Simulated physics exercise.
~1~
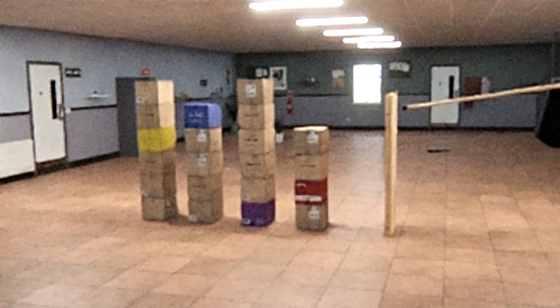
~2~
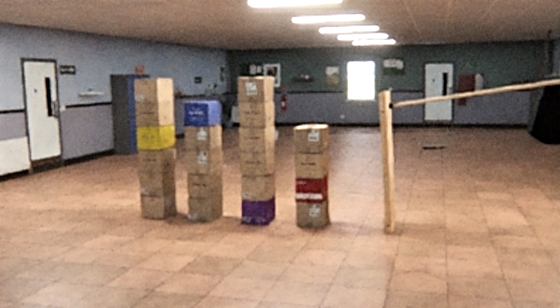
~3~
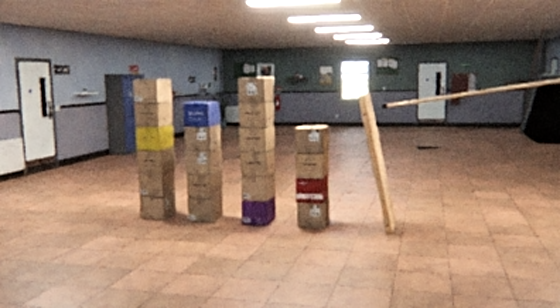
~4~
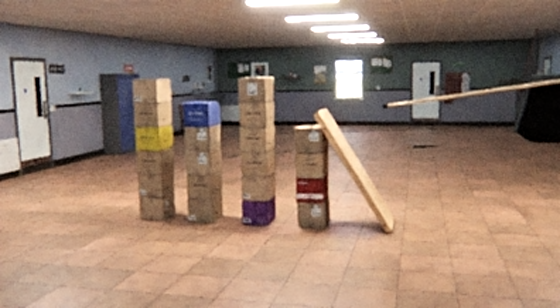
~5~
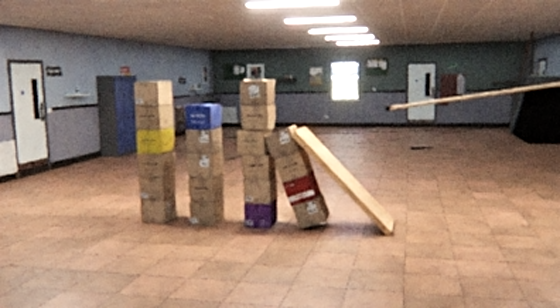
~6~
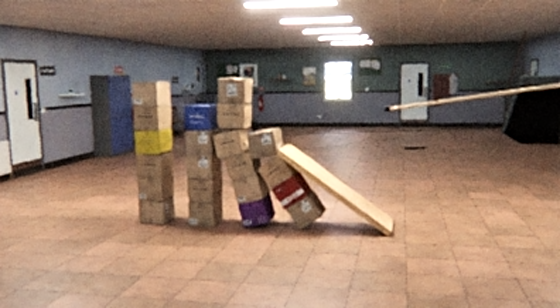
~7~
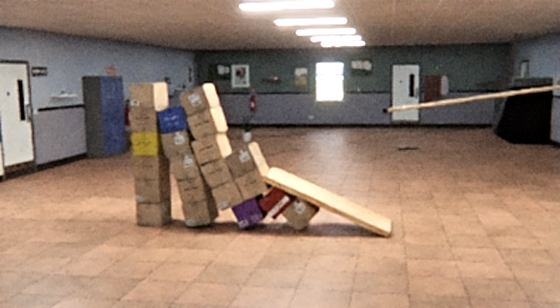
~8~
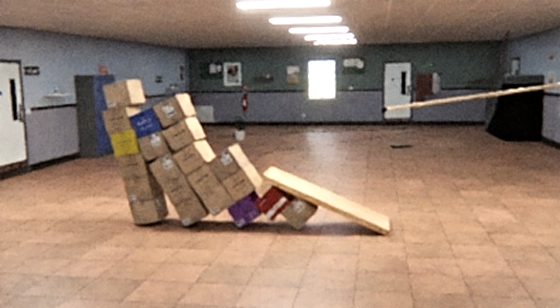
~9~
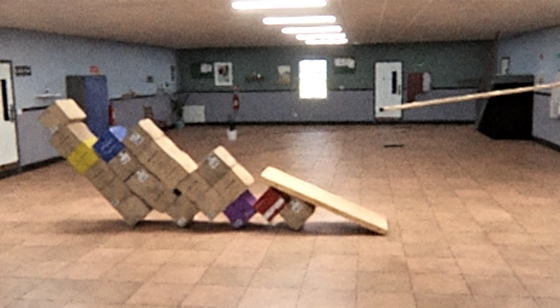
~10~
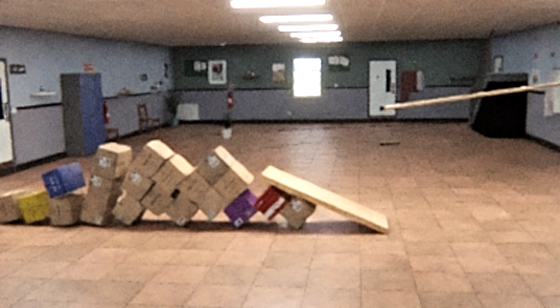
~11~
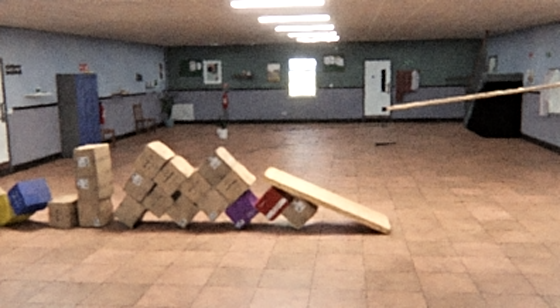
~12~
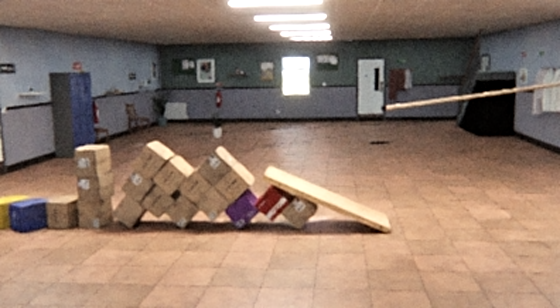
A pole tips a tall board leftward into stacked cartons, which topple in a row.
